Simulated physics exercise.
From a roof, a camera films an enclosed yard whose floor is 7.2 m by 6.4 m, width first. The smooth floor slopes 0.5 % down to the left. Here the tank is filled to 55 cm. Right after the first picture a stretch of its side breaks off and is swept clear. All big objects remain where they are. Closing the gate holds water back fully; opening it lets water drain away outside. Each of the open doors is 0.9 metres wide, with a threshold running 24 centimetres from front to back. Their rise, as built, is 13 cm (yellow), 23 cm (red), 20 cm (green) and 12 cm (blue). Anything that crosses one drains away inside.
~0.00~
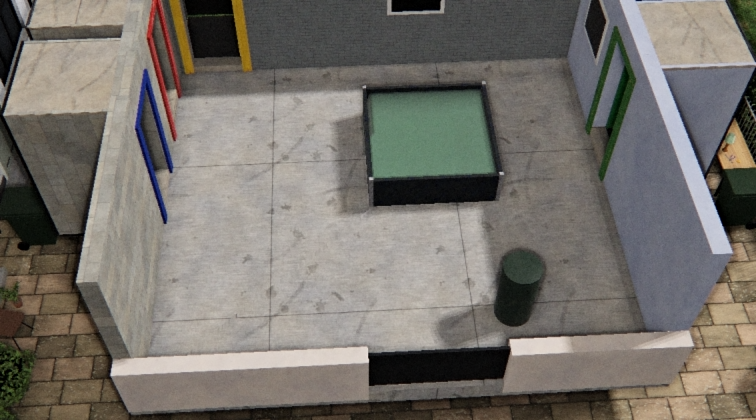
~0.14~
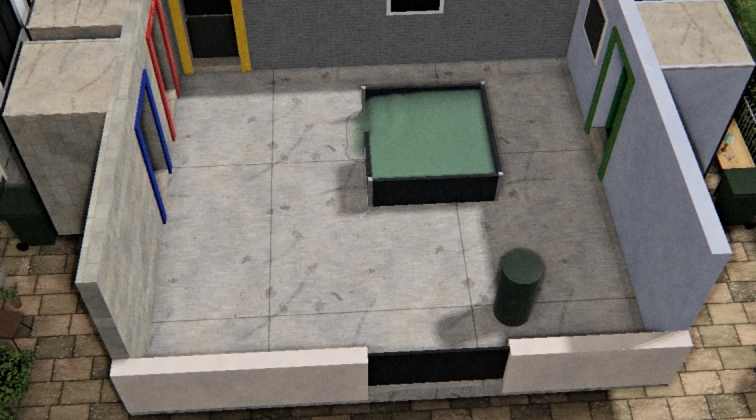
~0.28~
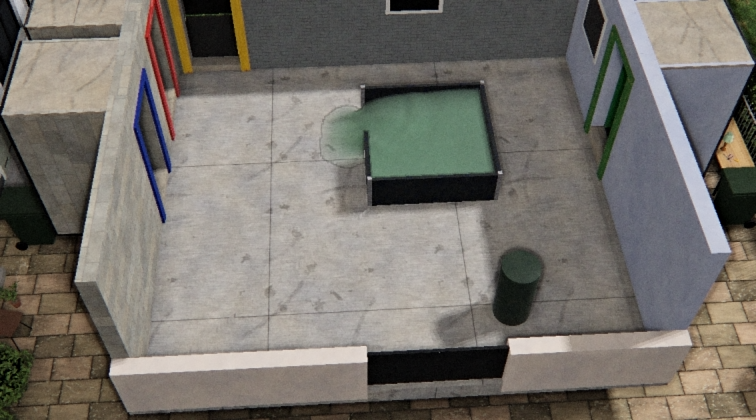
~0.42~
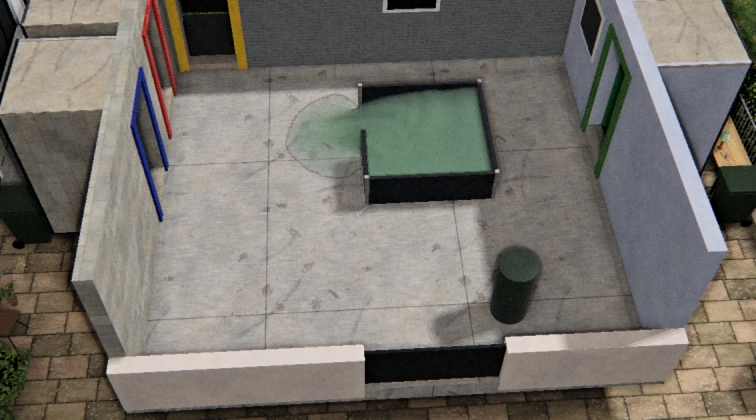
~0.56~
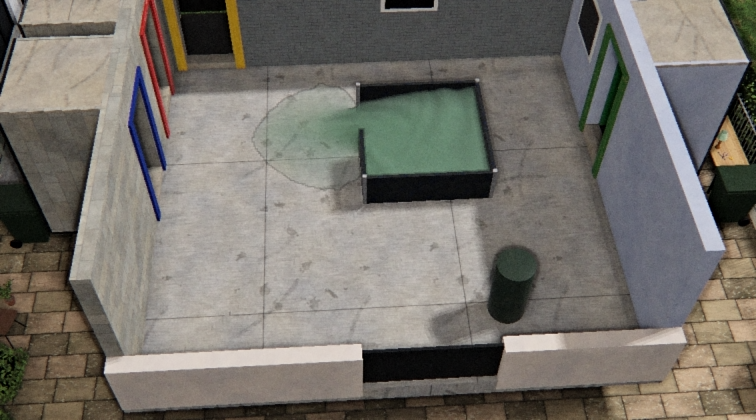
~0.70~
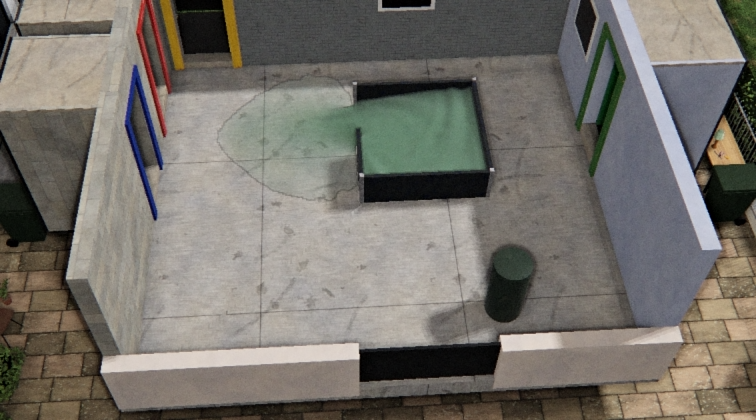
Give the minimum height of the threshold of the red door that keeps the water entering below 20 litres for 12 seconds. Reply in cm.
Minimum height: About 19 cm.
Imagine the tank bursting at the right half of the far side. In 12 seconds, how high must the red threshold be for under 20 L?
That way, roughly 9.0 cm.
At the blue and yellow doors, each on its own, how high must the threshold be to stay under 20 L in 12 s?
About 13.0 cm at blue and 19 cm at yellow.
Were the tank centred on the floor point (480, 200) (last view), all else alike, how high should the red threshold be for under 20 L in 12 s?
At least roughly 12.5 cm high.
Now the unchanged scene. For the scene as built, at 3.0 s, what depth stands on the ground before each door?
Depth (cm): Yellow 22 / red 25 / green 0 / blue 17.
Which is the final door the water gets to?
The green one.
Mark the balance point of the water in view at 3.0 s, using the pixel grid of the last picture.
I'd put it close to (320, 143).
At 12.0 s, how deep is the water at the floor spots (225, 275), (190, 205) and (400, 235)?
Depths in order: 8 / 5 / 3 cm.
After 1.4 s water covers 25 % of the floor, deepest (34 cm) near (353, 129); 17 cm at the red door, 0 litres in over its 23 cm threshold.
After 3.0 s water covers 30 % of the floor, deepest (26 cm) near (172, 72); 25 cm at the red door, 3 litres in over its 23 cm threshold.
After 12.0 s water covers 95 % of the floor, deepest (8 cm) near (137, 384); 8 cm at the red door, 5 litres in over its 23 cm threshold.
At the red door as built, the water arrived by 1.2 s and peaked near 27 cm at 2.6 s.
With a threshold of 17.5 cm, 32 litres would have come in within the 12 s; with 23.5 cm, 4 litres. So under 20 litres takes about 19 cm.
